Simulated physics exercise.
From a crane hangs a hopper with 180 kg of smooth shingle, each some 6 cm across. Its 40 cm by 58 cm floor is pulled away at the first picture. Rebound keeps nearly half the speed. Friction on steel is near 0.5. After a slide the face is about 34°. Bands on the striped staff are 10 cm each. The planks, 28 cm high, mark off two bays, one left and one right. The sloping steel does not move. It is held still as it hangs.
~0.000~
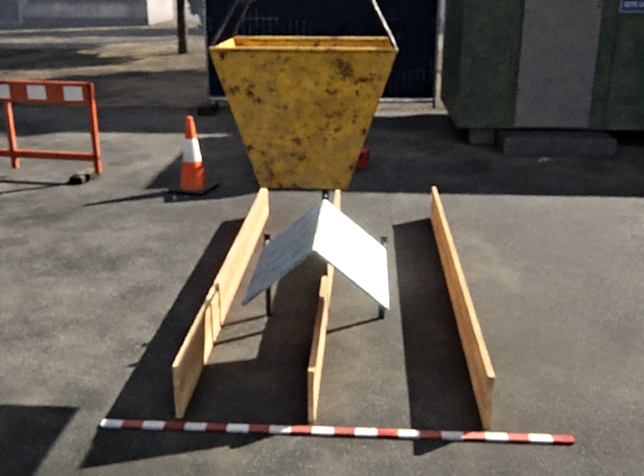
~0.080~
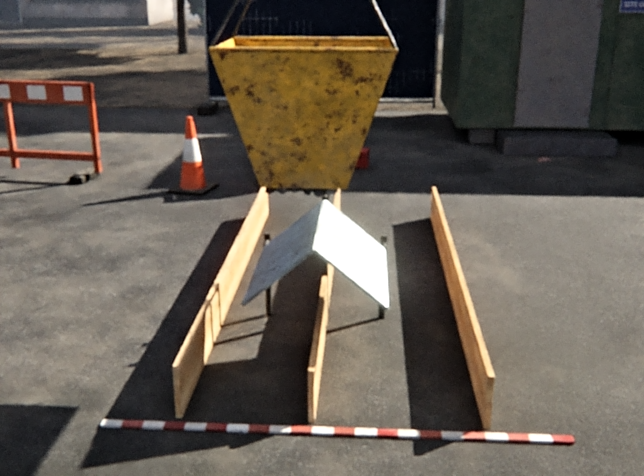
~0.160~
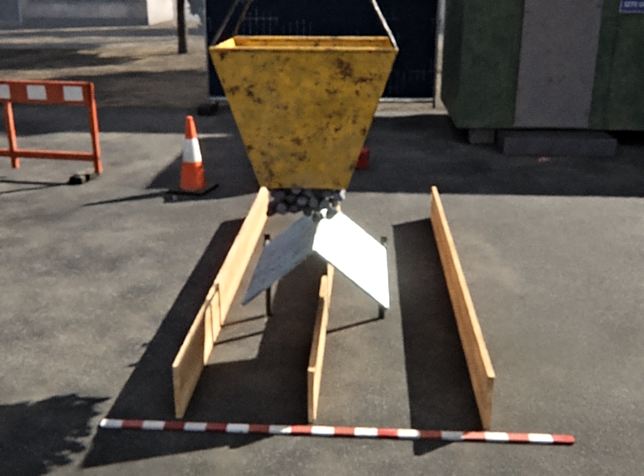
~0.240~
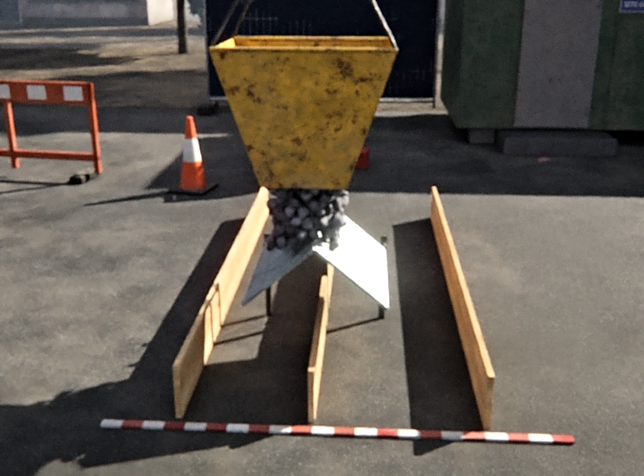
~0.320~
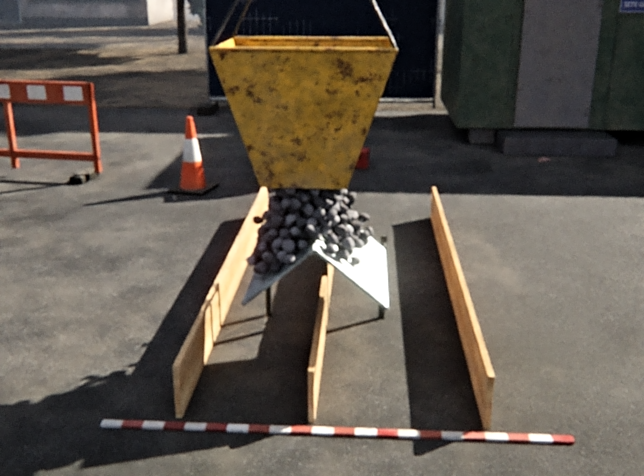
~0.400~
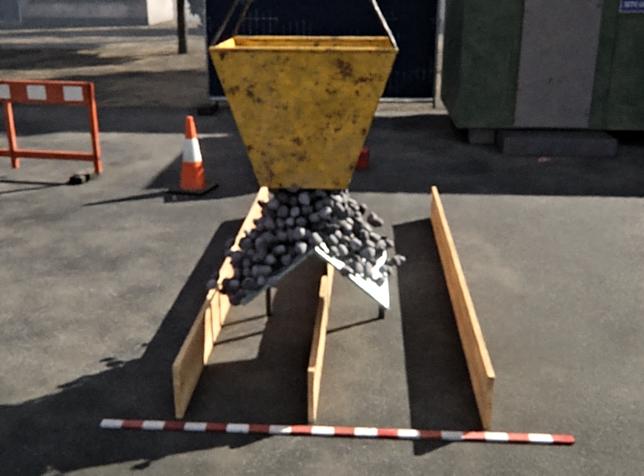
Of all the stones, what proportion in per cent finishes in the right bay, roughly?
Roughly 33 per cent of them.
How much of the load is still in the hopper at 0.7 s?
About 0 per cent.
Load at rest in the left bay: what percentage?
45 per cent.
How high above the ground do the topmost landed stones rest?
Height at rest: Around 18 cm.
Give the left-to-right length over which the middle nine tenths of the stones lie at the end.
Some 220 cm from left to right.
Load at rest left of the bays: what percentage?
I'd put it at roughly 20 in a hundred.
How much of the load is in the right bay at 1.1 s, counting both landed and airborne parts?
About 30 per cent by then.
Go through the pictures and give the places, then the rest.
The outlet is at (303, 178); nothing has dropped yet, in the first picture.
The outlet is at (303, 178); 6 % is out, in the second picture.
Outlet at (303, 178), the stream shows down to (308, 211); 81 % still inside, in the third picture.
Outlet at (303, 178), the stream shows down to (288, 236); 64 % still inside, in the fourth picture.
Outlet at (303, 178), the stream shows down to (264, 257); 44 % still inside, in the fifth picture.
Outlet at (303, 178), the stream shows down to (236, 279); 24 % still inside, in the sixth picture.
After 0.7 s, 0 % in the hopper, 27 % on the steel, 11 % falling or lying left of the bays, 40 % falling or lying in the left bay, 22 % falling or lying in the right bay; the stones farthest right are at (463, 358).
After 1.1 s, 0 % in the hopper, 0 % on the steel, 20 % falling or lying left of the bays, 47 % falling or lying in the left bay, 32 % falling or lying in the right bay; the stones farthest right are at (466, 357).
After 1.7 s, 0 % in the hopper, 20 % falling or lying left of the bays, 47 % falling or lying in the left bay, 33 % falling or lying in the right bay; the stones farthest right are at (468, 370).
After 2.6 s, 0 % in the hopper, 20 % falling or lying left of the bays, 47 % falling or lying in the left bay, 33 % falling or lying in the right bay; the stones farthest right are at (467, 364).
After 4.5 s, 0 % in the hopper, 20 % left of the bays, 47 % in the left bay, 33 % in the right bay; the stones farthest right are at (467, 364).
